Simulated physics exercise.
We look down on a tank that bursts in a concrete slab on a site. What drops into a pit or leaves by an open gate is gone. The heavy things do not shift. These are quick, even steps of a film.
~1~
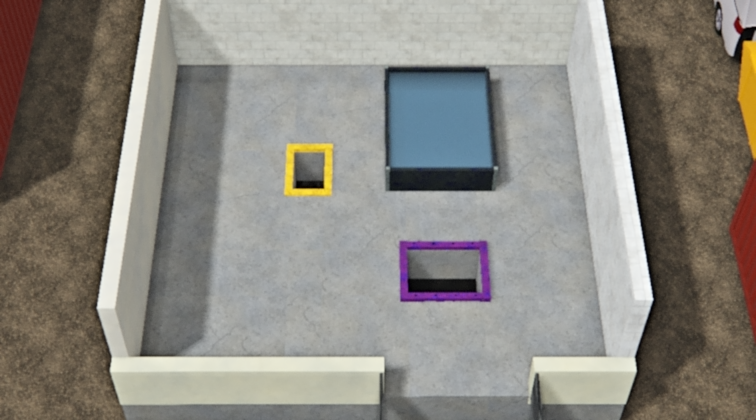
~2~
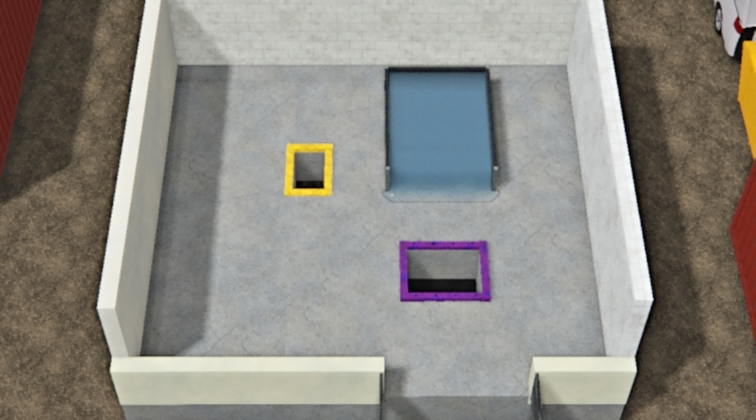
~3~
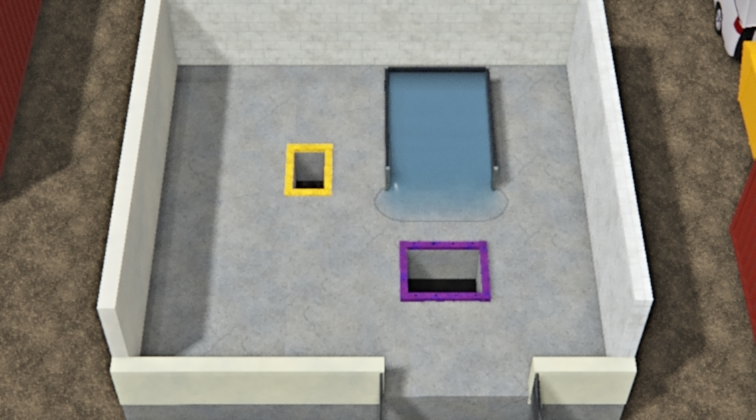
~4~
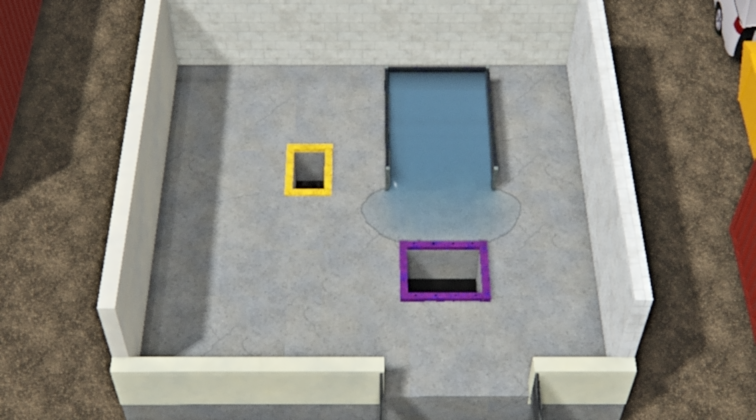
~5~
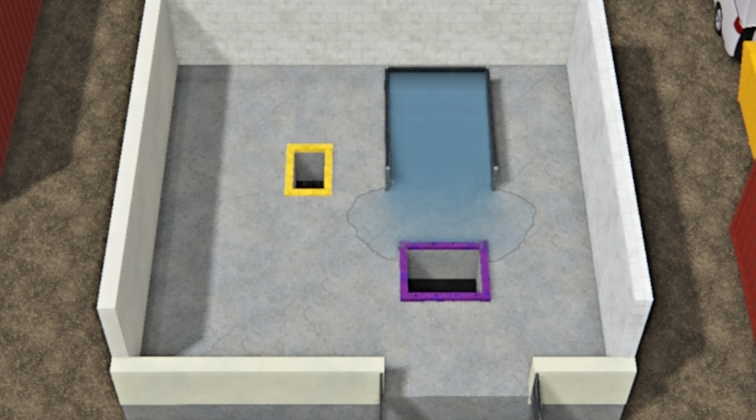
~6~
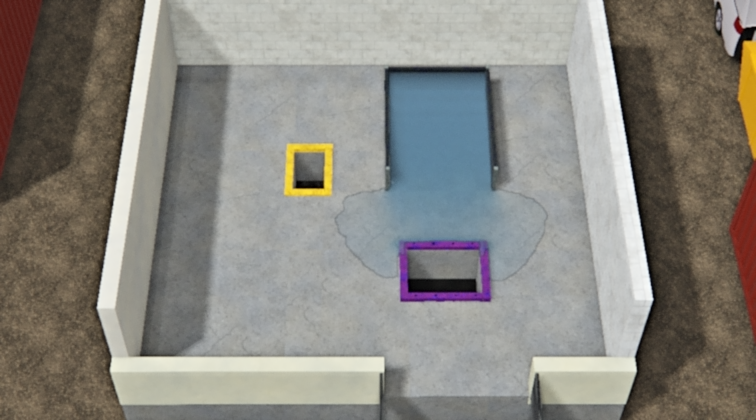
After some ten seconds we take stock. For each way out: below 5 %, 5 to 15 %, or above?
The gate takes between 5 and 15 %; the purple pit takes above 15 %; the yellow pit takes not even 5 %.
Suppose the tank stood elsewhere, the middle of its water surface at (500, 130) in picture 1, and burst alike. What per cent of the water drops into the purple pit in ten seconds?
Per cent: Purple 12.
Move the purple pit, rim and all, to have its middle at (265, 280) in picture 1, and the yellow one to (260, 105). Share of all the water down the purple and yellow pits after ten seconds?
Parts in a hundred: Purple 0, yellow 0.
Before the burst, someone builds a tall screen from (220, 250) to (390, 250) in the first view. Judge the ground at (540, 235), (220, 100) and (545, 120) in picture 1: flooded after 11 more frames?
One after the other: Covered, no water, clear.
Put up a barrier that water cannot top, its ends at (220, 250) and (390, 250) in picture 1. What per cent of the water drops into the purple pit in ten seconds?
In per cent: Purple 25.
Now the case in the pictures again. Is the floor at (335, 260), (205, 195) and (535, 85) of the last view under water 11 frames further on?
In that order: Awash, not flooded, not flooded.
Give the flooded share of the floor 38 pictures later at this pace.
Close to 60 %.
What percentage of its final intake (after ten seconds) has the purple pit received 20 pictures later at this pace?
I make it 95 per cent.
A moment on, water covers 20 % of the floor; the gate 0 %, the purple pit 8 %, the yellow pit 0 %.
Next, water covers 30 % of the floor; the gate 0 %, the purple pit 15 %, the yellow pit 0 %.
Then, water covers 40 % of the floor; the gate 1 %, the purple pit 21 %, the yellow pit 0 %.
Later, water covers 60 % of the floor; the gate 3 %, the purple pit 23 %, the yellow pit 0 %.
In the end, water covers 80 % of the floor; the gate 7 %, the purple pit 23 %, the yellow pit 0 %.
